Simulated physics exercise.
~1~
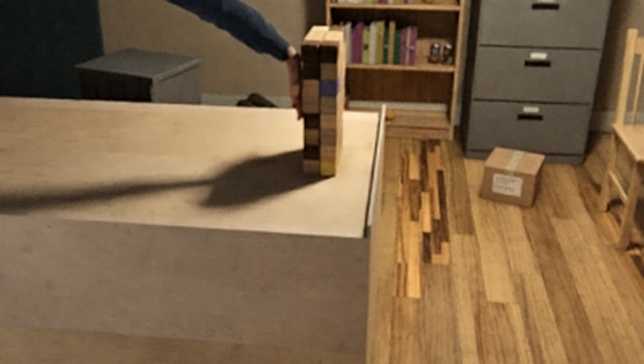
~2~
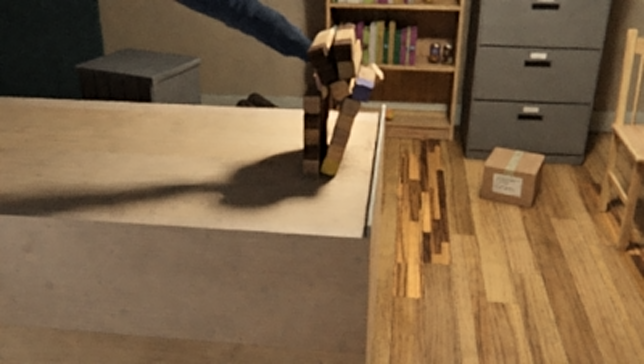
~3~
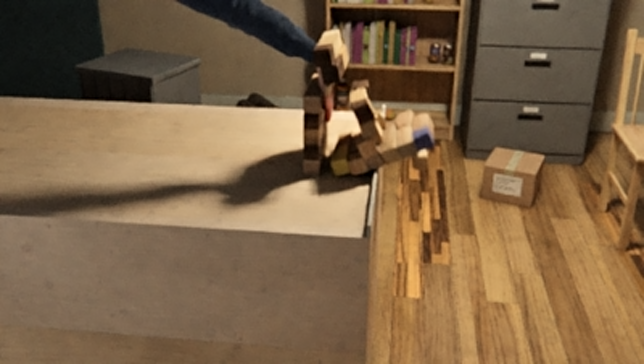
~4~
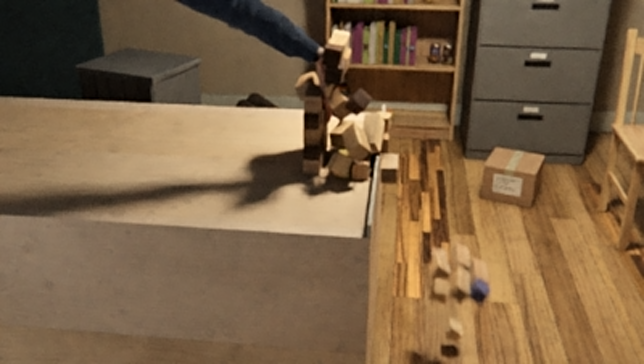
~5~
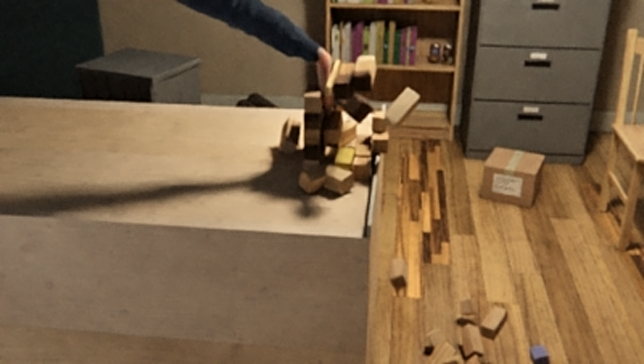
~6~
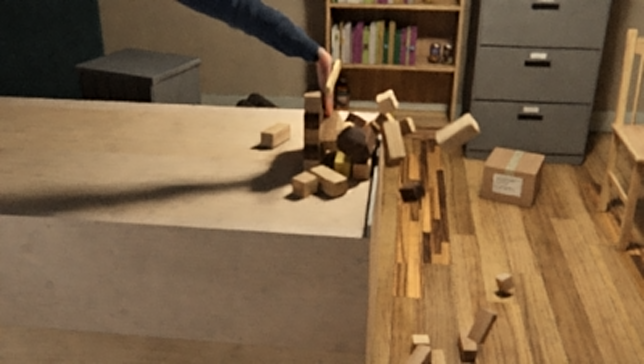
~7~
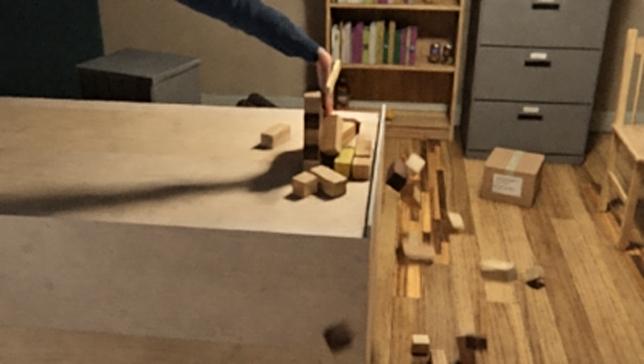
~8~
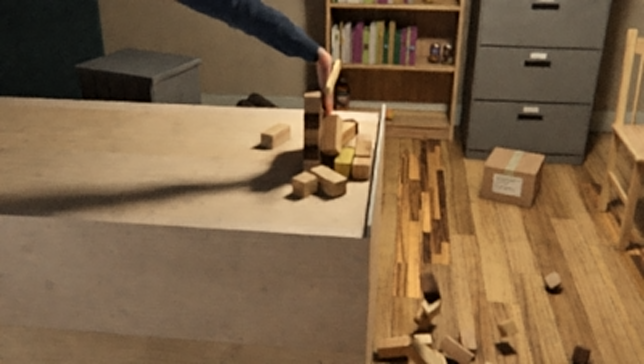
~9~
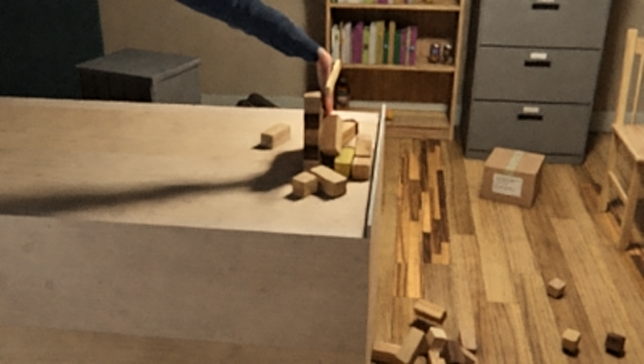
On a wooden bench, a hand topples stacked blocks, leaving some there and others on the floor.
